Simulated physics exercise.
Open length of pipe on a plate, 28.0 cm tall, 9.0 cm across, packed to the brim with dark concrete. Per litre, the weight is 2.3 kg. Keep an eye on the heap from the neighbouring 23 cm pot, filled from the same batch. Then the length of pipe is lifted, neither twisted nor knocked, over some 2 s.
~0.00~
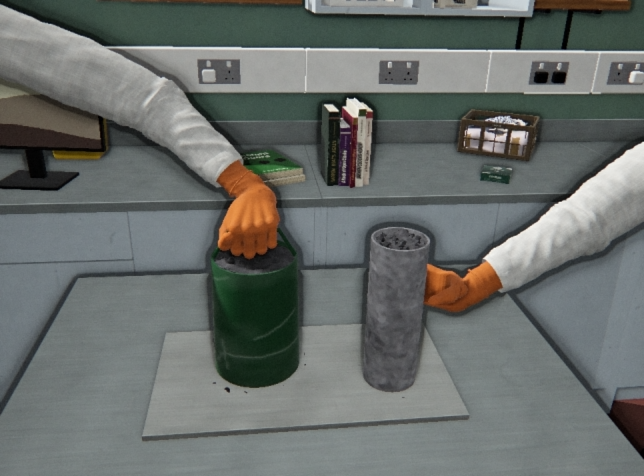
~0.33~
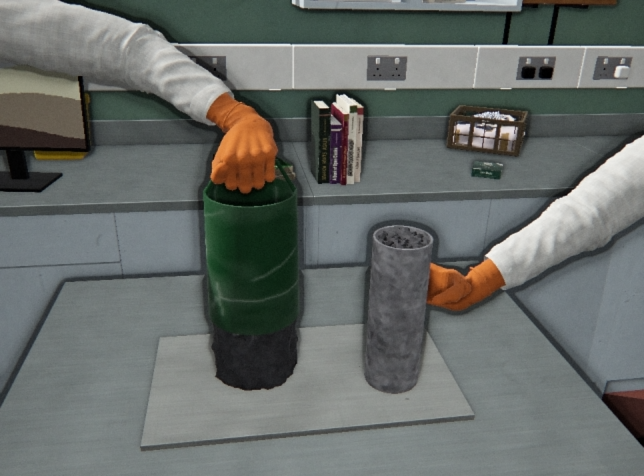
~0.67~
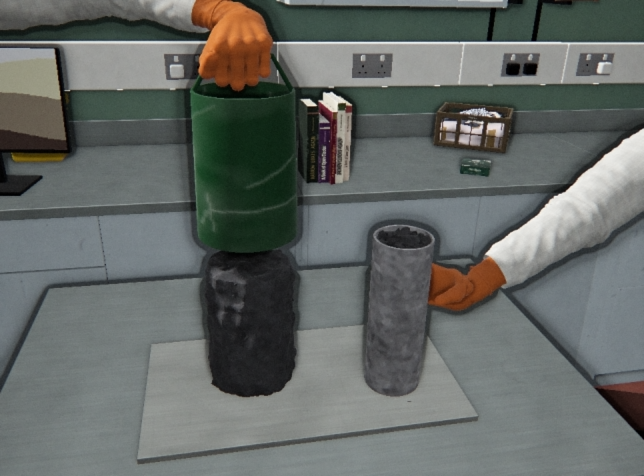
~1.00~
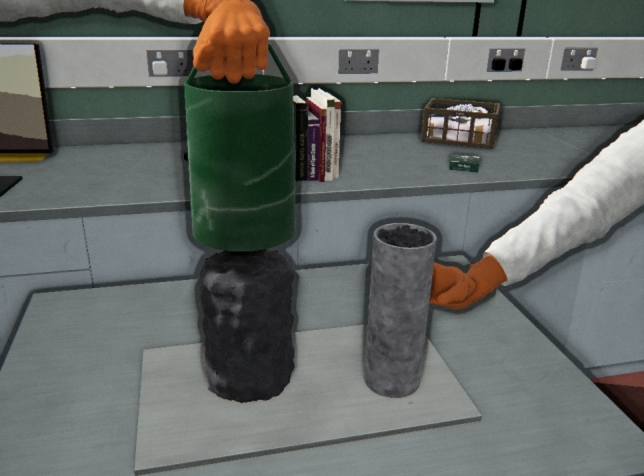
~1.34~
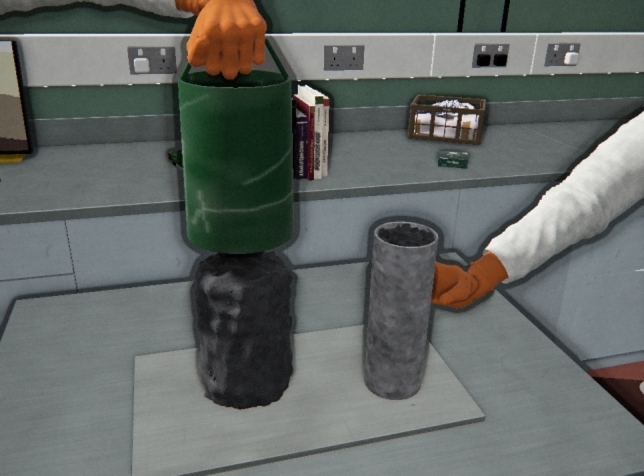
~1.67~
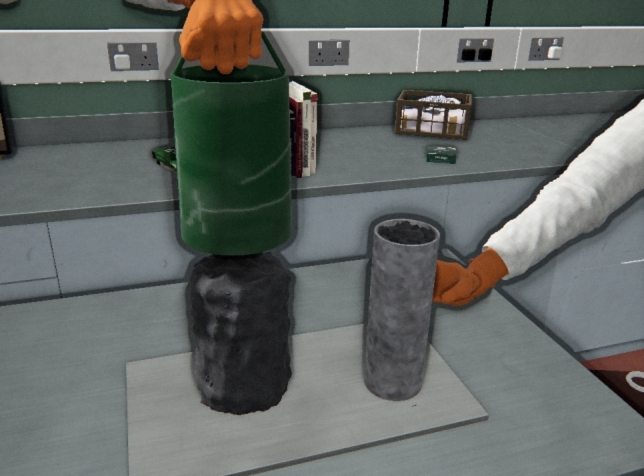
An orange-gloved hand lifted a green pot straight up off a plate, leaving a dark heap standing beneath it, while another gloved hand stayed against the unmoved gray pipe on the right.
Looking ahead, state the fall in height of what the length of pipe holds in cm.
Near 3 cm.
After 2.2 s, the length of pipe is up 7.2 cm; the dark concrete has come down 0.0 cm to 28 cm and is 9.0 cm wide.
After 2.7 s, the length of pipe is up 18 cm; the dark concrete has come down 0.1 cm to 28 cm and is 9.1 cm wide.
After 3.2 s, the length of pipe is up 29 cm; the dark concrete has come down 2.5 cm to 26 cm and is 11 cm wide.
After 3.8 s, the length of pipe is clear; the dark concrete has come down 2.8 cm to 25 cm and is 11 cm wide.
After 5.6 s, at rest, the length of pipe is clear; the dark concrete has come down 3.3 cm to 25 cm and is 12 cm wide.
